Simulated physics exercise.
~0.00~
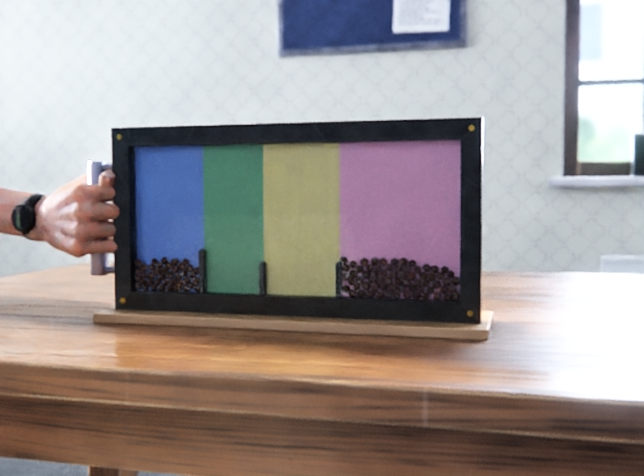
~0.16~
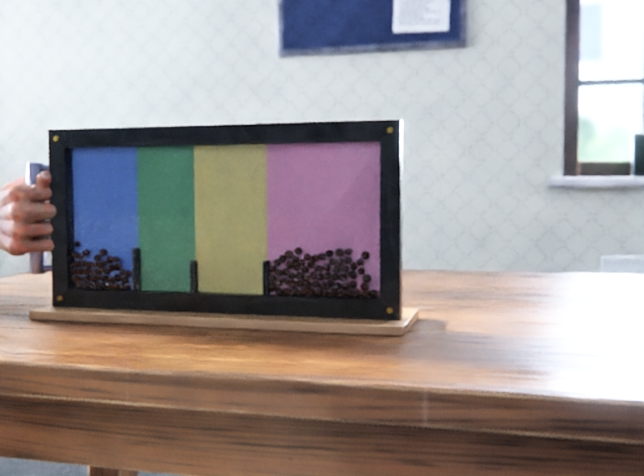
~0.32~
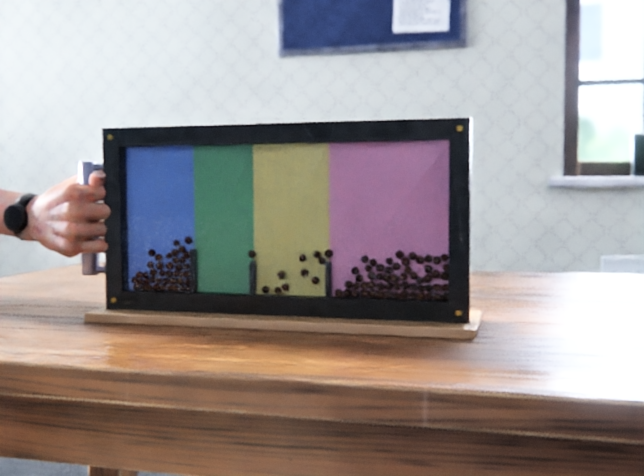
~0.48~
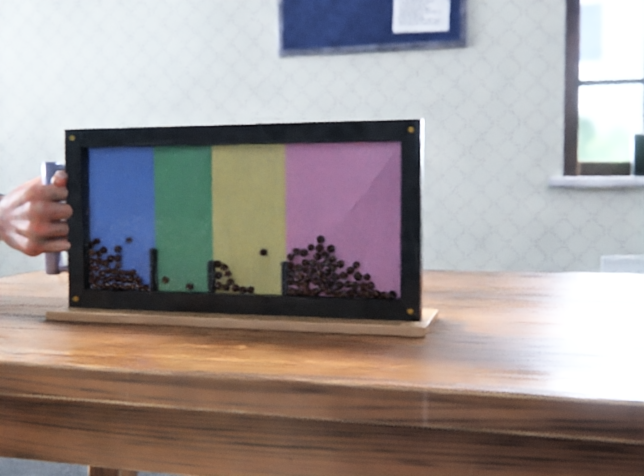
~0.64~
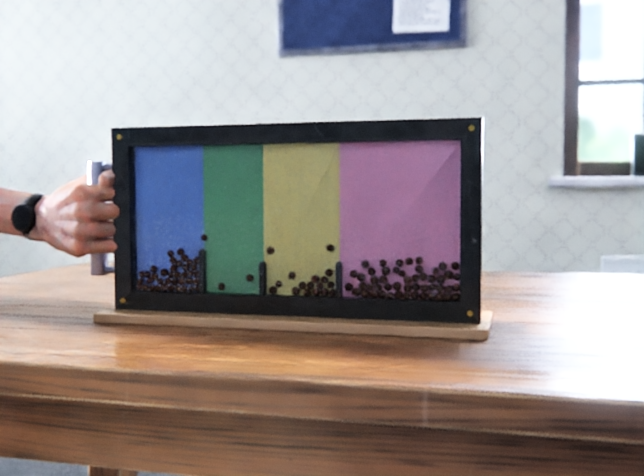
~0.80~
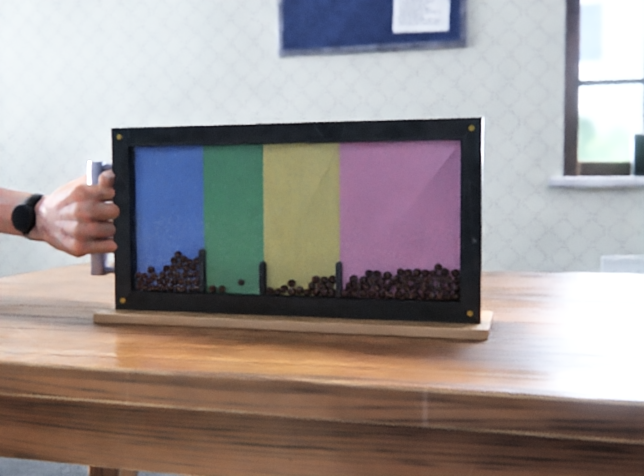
A black-framed, clear-faced tray of dark beads stands on a wooden table, seen from the front by a still camera, with a hand gripping its left side. Blue, green, yellow and pink strips run from left to right behind the beads, which lie in the blue and pink strips. The hand slides the tray left, then back right, and some beads scatter into yellow. It moves left again, a few reaching green, and returns right to its starting place. There the beads settle, mostly in pink and blue, with some in yellow and a few in green.
